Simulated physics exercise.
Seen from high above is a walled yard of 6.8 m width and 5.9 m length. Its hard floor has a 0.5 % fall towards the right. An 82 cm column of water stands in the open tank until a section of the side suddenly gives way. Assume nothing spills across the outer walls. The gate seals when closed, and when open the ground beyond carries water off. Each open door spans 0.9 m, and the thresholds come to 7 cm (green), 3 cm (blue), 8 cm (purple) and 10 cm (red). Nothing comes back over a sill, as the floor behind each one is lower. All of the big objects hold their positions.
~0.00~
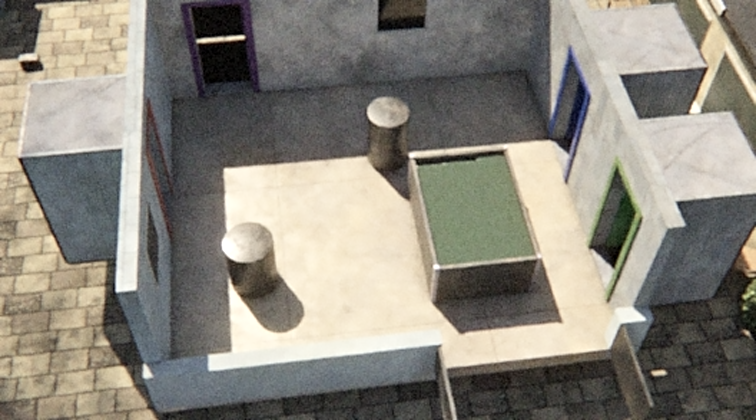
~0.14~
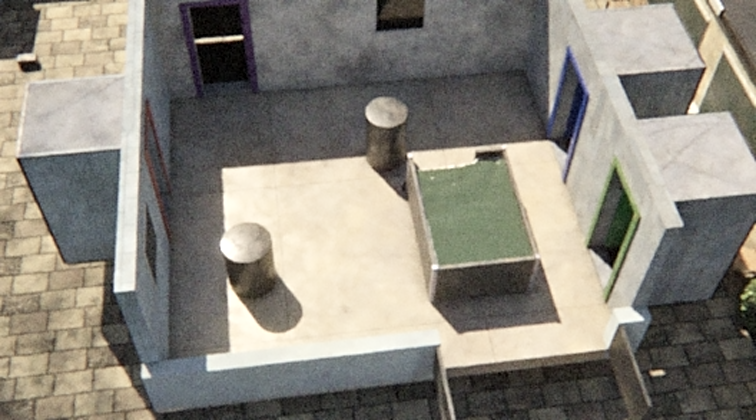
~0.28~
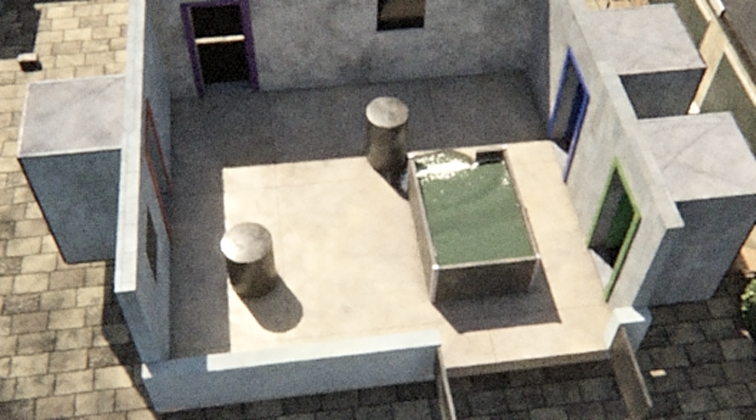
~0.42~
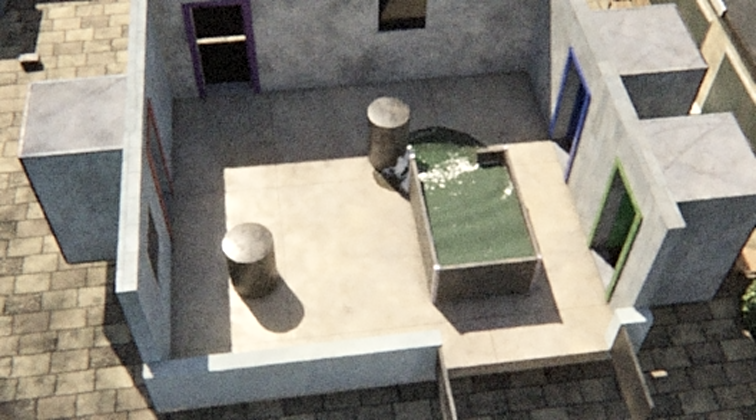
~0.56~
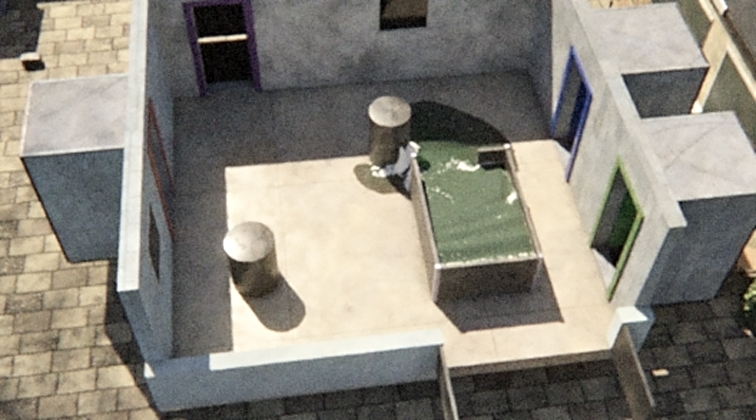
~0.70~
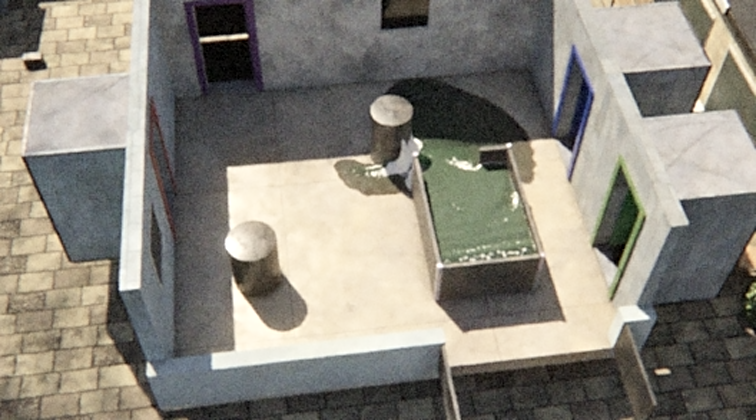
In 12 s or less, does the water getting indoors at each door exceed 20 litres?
Green door: Does not exceed it; blue door: Exceeds it; purple door: Does not exceed it; red door: Does not exceed it.
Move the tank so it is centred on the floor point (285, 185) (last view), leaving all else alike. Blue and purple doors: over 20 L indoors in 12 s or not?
So the blue door tops the limit and the purple door tops the limit.
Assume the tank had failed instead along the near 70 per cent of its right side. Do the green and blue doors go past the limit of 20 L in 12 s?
Green beyond, blue beyond.
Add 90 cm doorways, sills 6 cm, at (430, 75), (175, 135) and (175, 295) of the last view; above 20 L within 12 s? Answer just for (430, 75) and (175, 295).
In that order: Above, under.
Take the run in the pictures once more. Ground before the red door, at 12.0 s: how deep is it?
The depth there is around 4.5 cm.
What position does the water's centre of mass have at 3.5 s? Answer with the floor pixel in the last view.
Near (425, 166).
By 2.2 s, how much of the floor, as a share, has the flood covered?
Near 45 per cent is wet.
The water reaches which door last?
Green.
After 1.4 s water covers 25 % of the floor and is deepest (48 cm) near (415, 162); green door not reached, blue door 3 cm at the sill, 0 L in, purple door not reached, red door not reached.
After 2.2 s water covers 45 % of the floor and is deepest (55 cm) near (527, 73); green door not reached, blue door 2 cm at the sill, 0 L in, purple door 3 cm at the sill, 0 L in, red door not reached.
After 3.5 s water covers 65 % of the floor and is deepest (28 cm) near (532, 86); green door not reached, blue door 7 cm at the sill, 7 L in, purple door 4 cm at the sill, 0 L in, red door 7 cm at the sill, 0 L in.
After 7.0 s water covers 80 % of the floor and is deepest (14 cm) near (532, 86); green door 7 cm at the sill, 0 L in, blue door 6 cm at the sill, 40 L in, purple door 5 cm at the sill, 3 L in, red door 8 cm at the sill, 1 L in.
After 12.0 s water covers 100 % of the floor and is deepest (10 cm) near (396, 357); green door 6 cm at the sill, 1 L in, blue door 4 cm at the sill, 59 L in, purple door 5 cm at the sill, 5 L in, red door 4 cm at the sill, 1 L in.
